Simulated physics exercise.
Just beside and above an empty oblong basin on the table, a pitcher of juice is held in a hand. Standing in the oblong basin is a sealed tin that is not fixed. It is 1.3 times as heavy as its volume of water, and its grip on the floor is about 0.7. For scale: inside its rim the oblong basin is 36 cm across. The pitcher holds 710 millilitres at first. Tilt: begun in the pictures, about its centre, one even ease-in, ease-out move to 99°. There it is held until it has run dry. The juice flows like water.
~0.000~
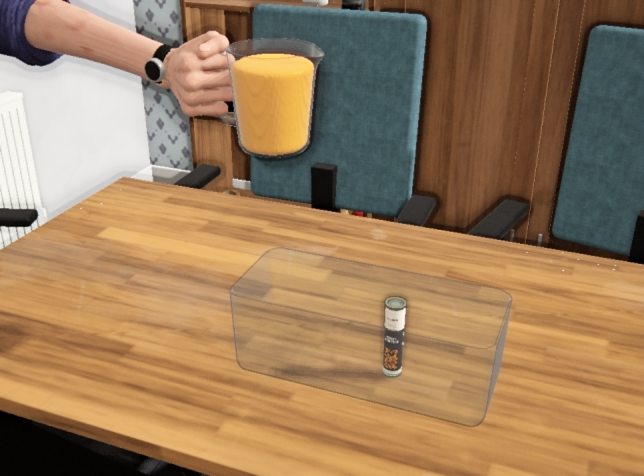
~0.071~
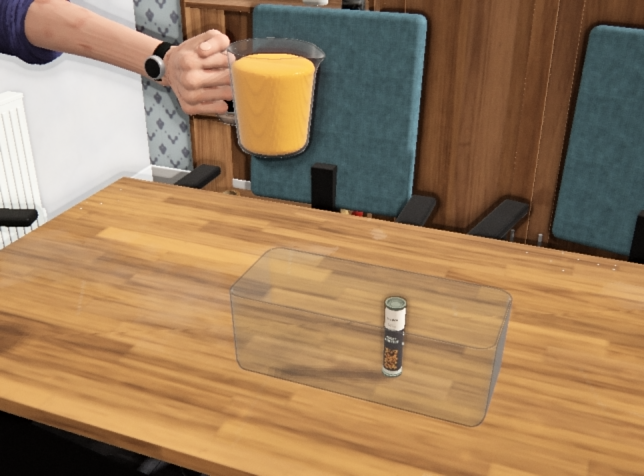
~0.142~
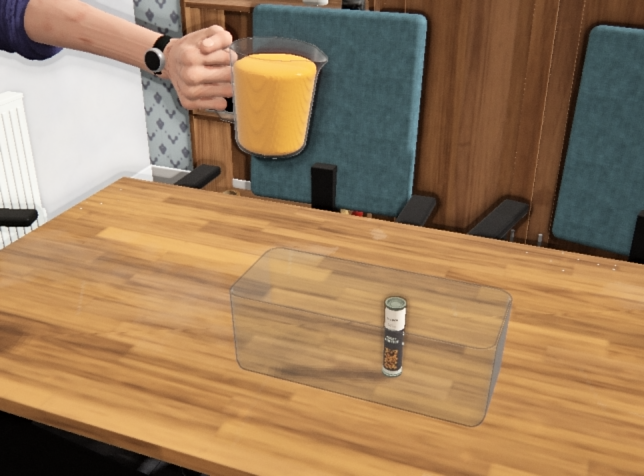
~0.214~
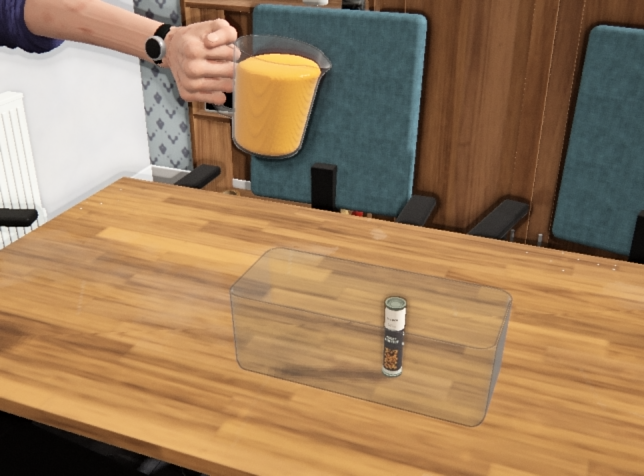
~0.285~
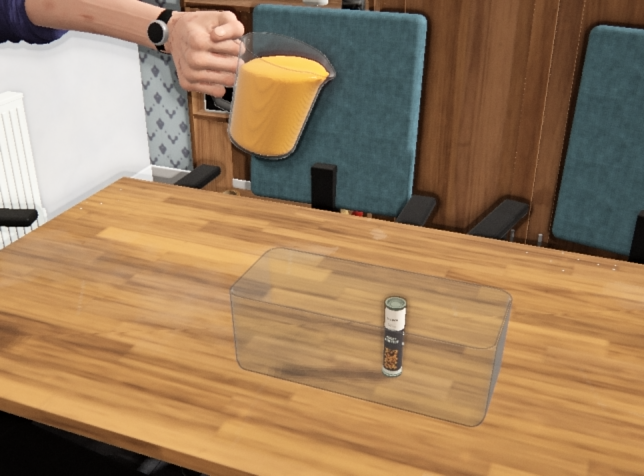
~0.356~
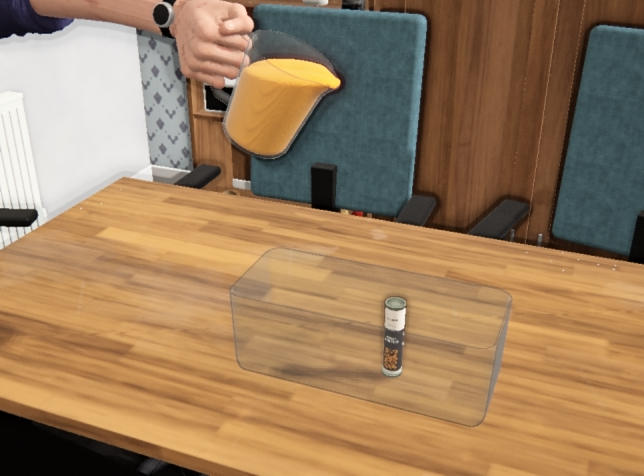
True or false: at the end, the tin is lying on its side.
True.
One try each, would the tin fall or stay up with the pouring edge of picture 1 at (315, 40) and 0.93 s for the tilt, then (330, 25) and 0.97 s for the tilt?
First it tips over; then it stays on its base.
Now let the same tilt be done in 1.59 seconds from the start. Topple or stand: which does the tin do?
In that case the tin overturns.
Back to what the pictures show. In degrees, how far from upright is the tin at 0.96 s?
About 0 degrees.
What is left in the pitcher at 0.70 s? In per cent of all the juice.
Portion remaining: Approx. 66 per cent.
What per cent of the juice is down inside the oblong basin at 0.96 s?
Roughly 48 %.
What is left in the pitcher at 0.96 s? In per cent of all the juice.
Roughly 22 per cent.
Then, 0.70 s in, the tilt is 77° and 67 per cent is still to pour; the tin stands where it began.
Then, 0.96 s in, the tilt is 98° and 21 per cent is still to pour; the tin stands where it began.
Then, 1.23 s in, the tilt is 99° and 3 per cent is still to pour; the tin leans 18°.
Then, 1.52 s in, the tilt is 99° and 0 per cent is still to pour; the tin lies on its side.
Finally, the tin lies on its side.
